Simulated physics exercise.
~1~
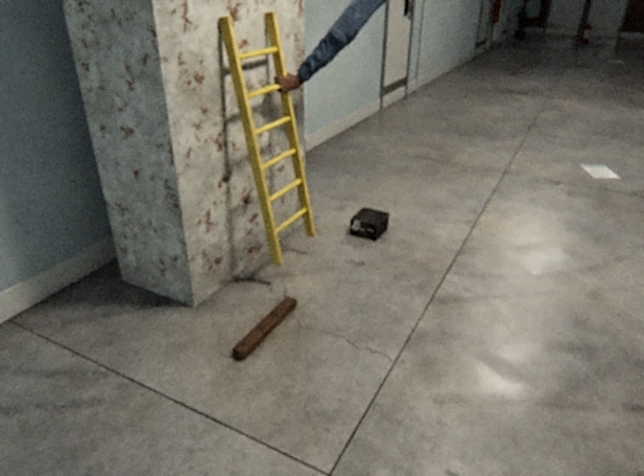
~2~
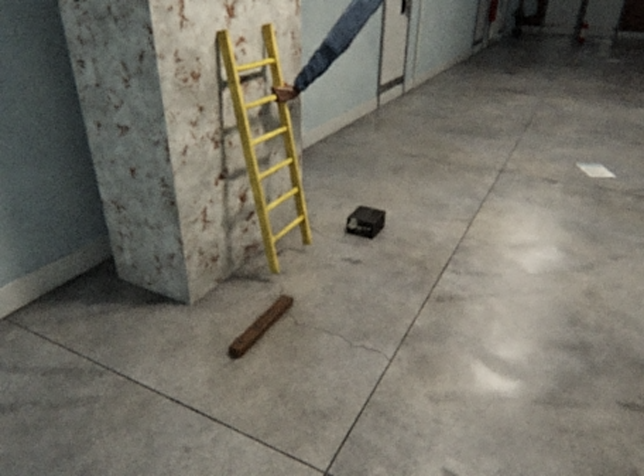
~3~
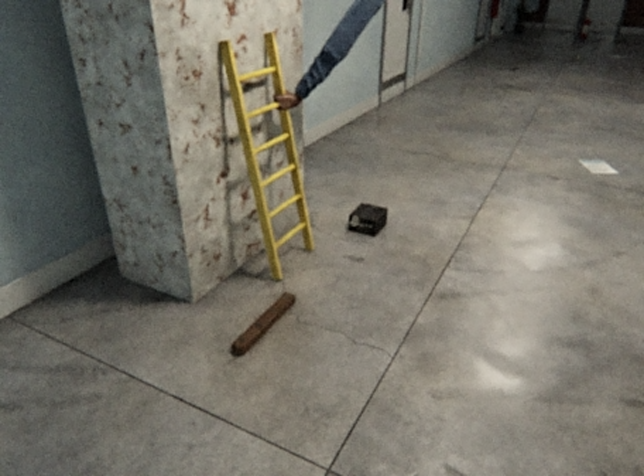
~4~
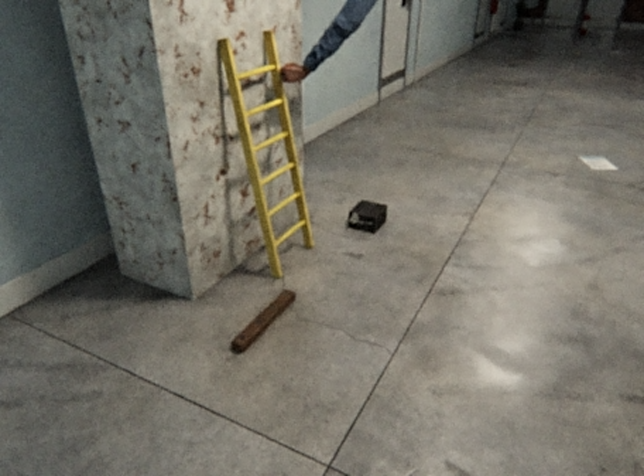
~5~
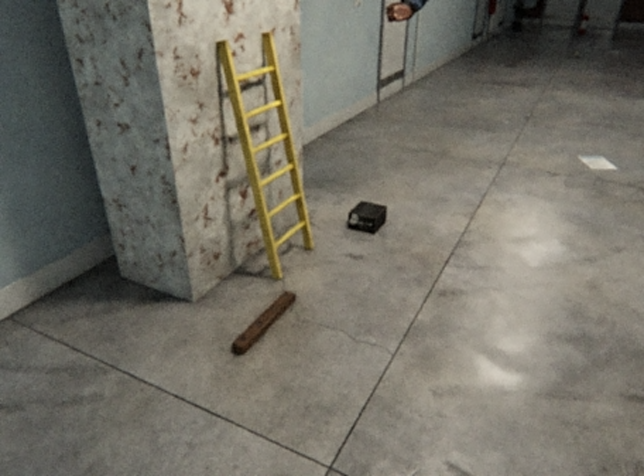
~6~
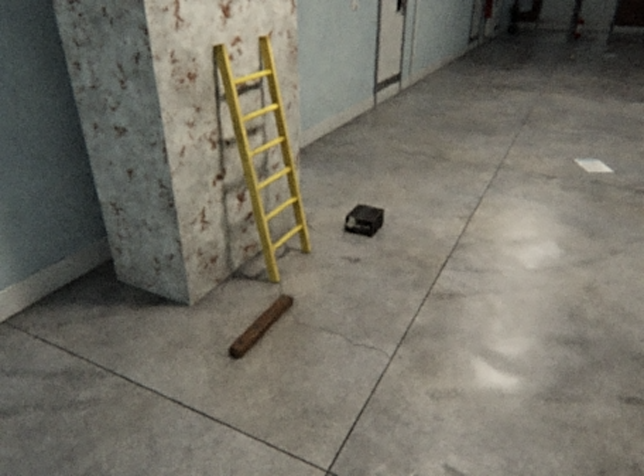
A hand slightly lowering a yellow ladder-like frame against a mottled pillar, then letting go and withdrawing, leaving it leaning still.
